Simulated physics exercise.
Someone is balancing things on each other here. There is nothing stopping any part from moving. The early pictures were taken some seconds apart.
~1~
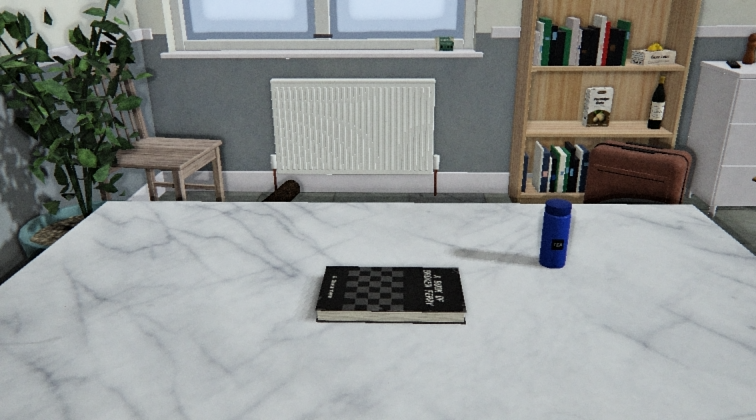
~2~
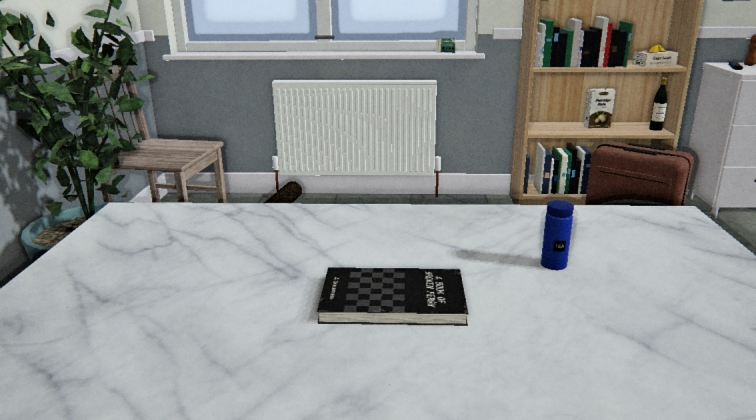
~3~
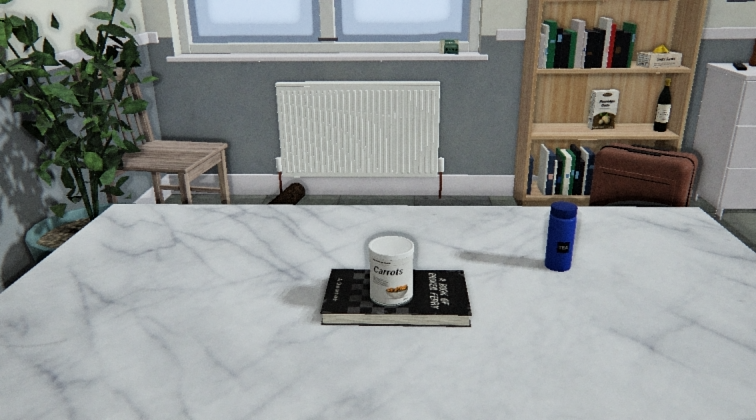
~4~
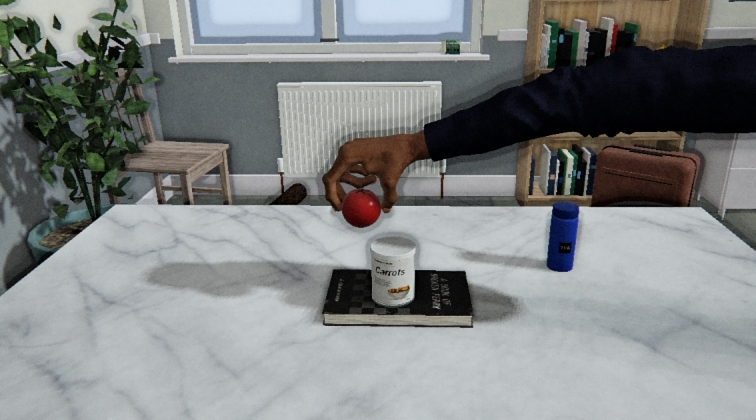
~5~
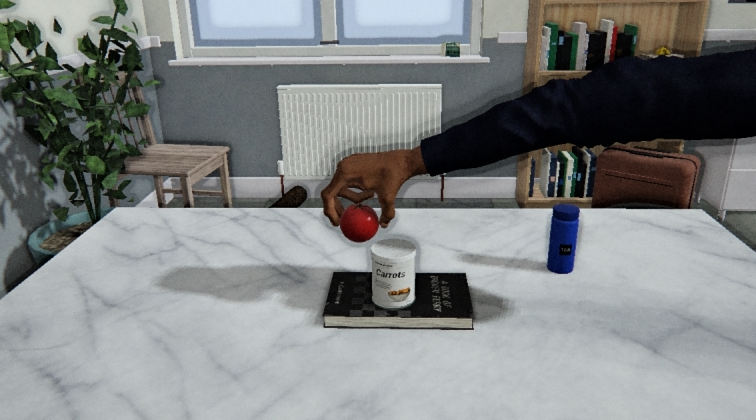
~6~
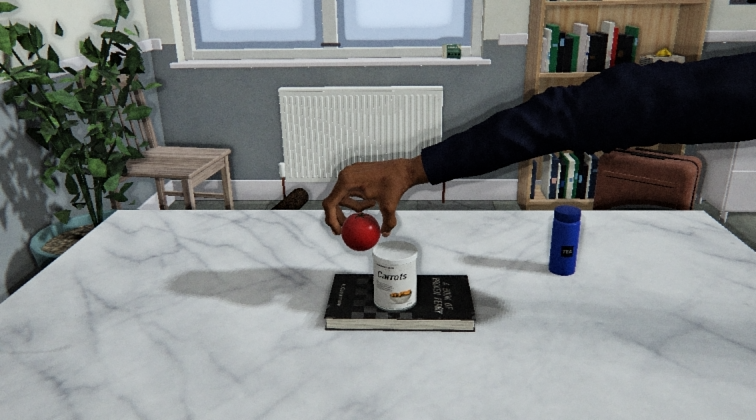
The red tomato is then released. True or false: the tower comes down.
True.
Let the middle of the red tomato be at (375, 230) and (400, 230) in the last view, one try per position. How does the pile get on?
Case A: It does not fall; case B: It does not fall.
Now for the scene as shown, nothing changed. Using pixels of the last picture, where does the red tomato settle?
Roughly pixel (334, 284) in the last picture.
Then, 0.30 s on from there, red tomato now fallen.
Then, 0.70 s on from there, nothing new.
Then, 2.20 s on from there, red tomato resting near (334, 284).
In the end, fallen, red tomato; the other 3 unmoved. At the end, from the last picture's camera, red tomato near (334, 284). The pile gives way.
